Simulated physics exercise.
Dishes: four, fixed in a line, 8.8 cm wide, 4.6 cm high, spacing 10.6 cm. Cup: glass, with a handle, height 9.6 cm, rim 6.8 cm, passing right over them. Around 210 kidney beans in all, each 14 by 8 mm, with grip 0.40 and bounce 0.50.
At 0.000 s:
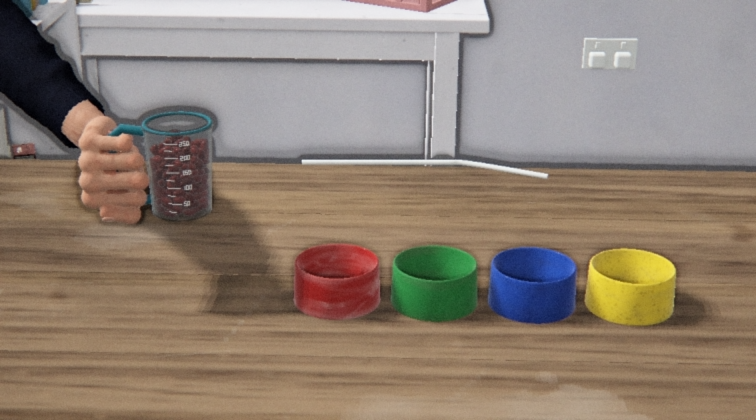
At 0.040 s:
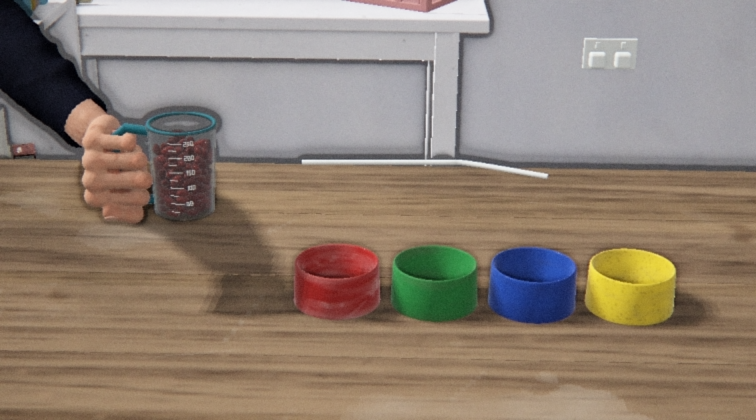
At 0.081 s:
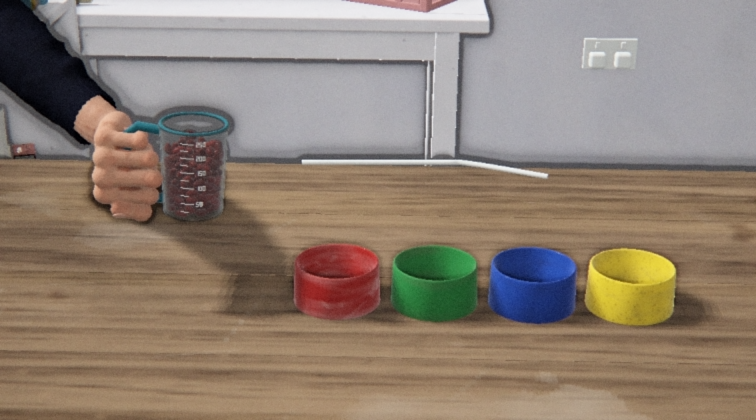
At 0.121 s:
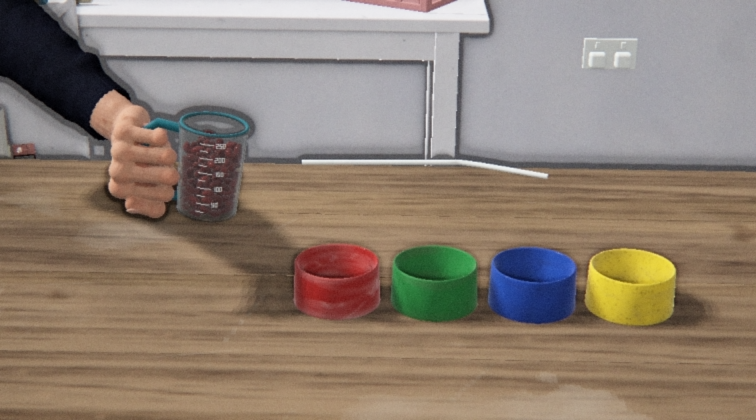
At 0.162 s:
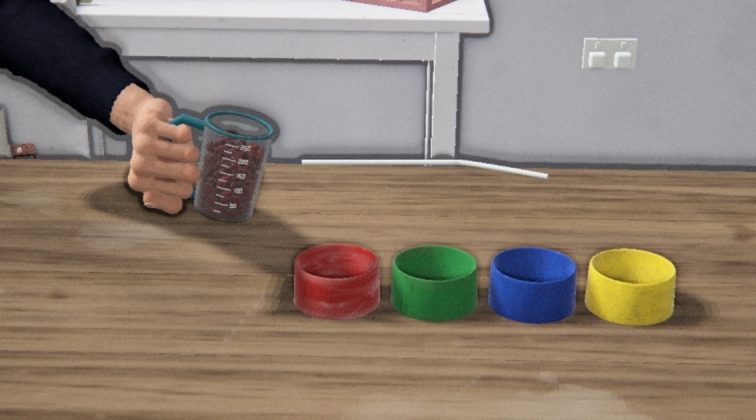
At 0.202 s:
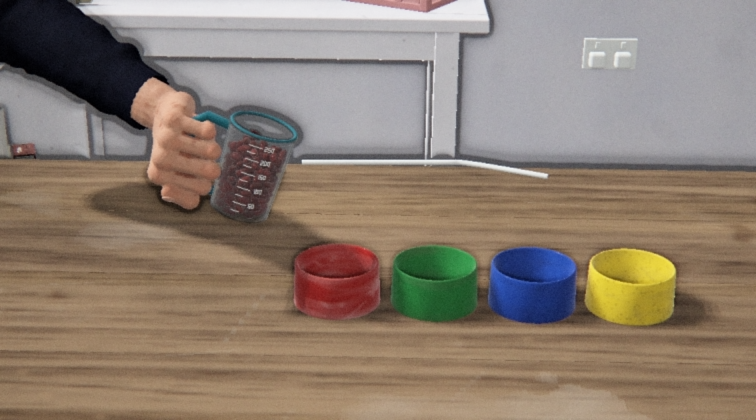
On a wooden table, a hand moves a cup of red beans right, tilting it slightly.
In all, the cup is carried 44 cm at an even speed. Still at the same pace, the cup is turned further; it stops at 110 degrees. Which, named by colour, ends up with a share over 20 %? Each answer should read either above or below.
Red - below, blue - below, green - below, yellow - above, counter - above.
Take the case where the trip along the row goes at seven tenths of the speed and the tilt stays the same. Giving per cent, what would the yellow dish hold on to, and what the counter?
Yellow: 60; counter: 30.
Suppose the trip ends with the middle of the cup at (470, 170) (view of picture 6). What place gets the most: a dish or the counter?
The biggest share ends at blue.
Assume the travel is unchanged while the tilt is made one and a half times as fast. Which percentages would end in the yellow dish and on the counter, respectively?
Yellow 30, counter 60.
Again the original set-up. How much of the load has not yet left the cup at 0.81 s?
That would be some 100 per cent.
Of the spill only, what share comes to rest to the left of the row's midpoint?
Near 0 percent ends up there.
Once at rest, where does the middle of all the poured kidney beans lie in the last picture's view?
Centre at rest: Approx. (703, 303) px.
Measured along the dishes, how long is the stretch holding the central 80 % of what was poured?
The stretch is around 20 cm long.
Then, at 0.56 s, tilt 62 degrees; cup holds 100 %.
After 0.81 s, tilt 93 degrees; cup holds 100 %.
Then, at 1.16 s, tilt 110 degrees; cup holds 15 %, yellow 25 %.
At rest (2.5 s), red 0 %, blue 0 %, green 0 %, yellow 40 %, counter 60 %.
